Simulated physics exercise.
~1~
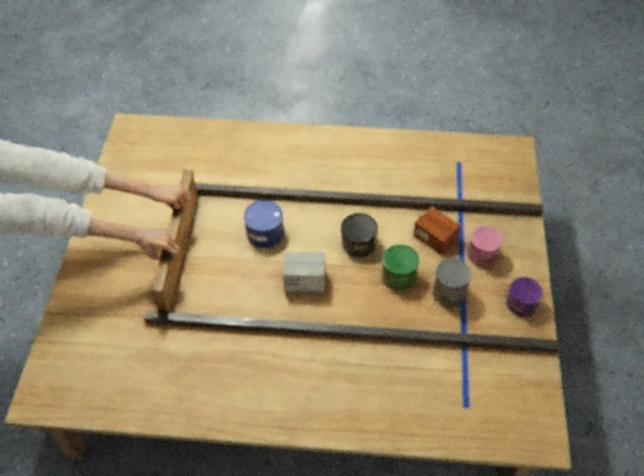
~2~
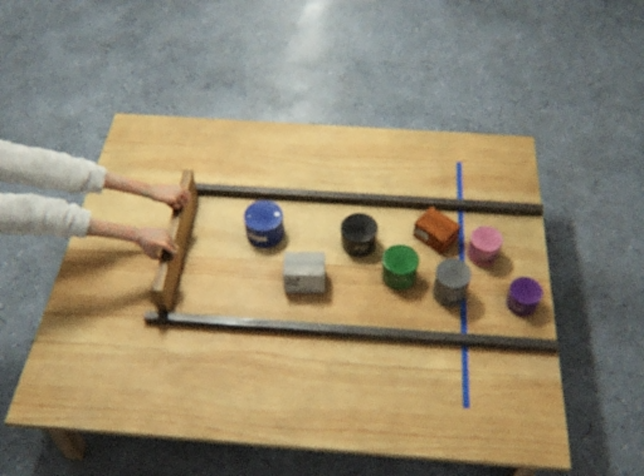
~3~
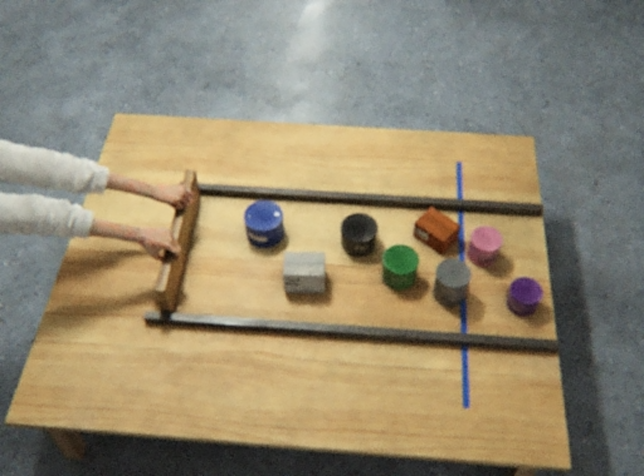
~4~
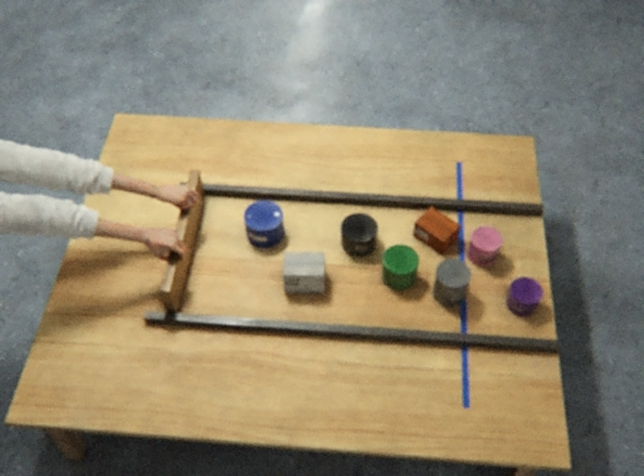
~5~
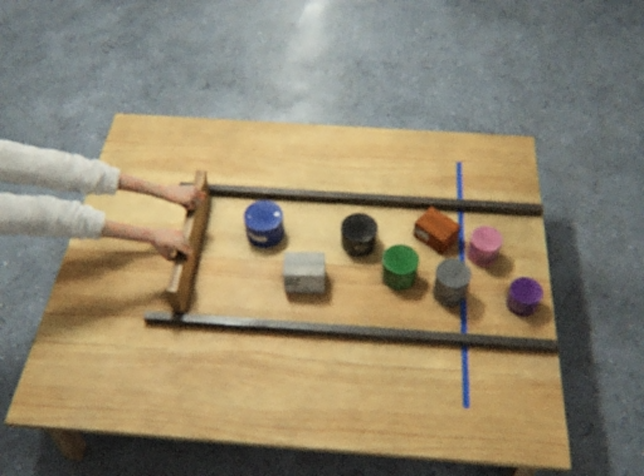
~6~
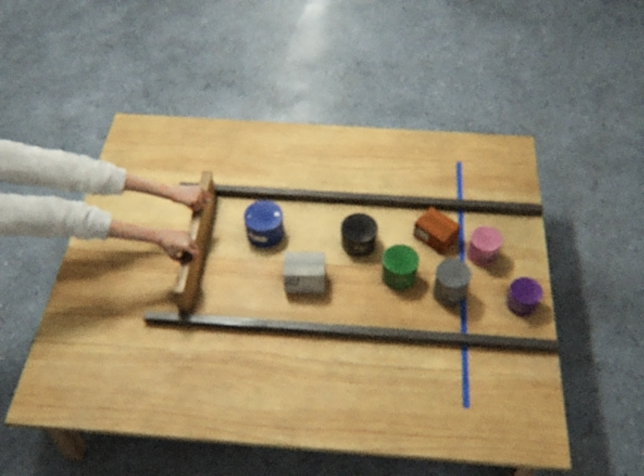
Wooden plank sliding slowly right between two dark rails, pushed by two hands, toward scattered pails and blocks that stay still.
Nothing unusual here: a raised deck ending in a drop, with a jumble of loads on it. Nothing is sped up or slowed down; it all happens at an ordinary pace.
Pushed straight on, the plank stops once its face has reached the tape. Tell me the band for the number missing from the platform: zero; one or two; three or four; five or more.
After that push, what drops off the edge is fewer than three, not none.
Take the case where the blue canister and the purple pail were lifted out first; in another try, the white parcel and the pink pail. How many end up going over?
The number fallen is 0, and in the other try 0.
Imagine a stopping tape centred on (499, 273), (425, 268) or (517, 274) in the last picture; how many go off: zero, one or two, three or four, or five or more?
Going one by one, the answers are either three or four, no fall at all and either three or four.
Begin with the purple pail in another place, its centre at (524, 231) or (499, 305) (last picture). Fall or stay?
Lab note - it rests there; then it rests there.
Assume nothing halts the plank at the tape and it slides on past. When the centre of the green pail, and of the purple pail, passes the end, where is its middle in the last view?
Roughly (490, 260); for the second one, roughly (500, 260).
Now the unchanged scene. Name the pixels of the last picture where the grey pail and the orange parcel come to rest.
(494, 303) and (503, 217), approximately.
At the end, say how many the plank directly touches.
It's 2 of them.
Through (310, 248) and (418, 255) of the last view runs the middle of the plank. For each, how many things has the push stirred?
At that stage 3; at the next, 7.
Early on, none off yet; purple pail at rest near (524, 297); pink pail at rest near (484, 247); grey pail at rest near (451, 283).
Finally, the number that fall off is one or two; lost, pink pail.
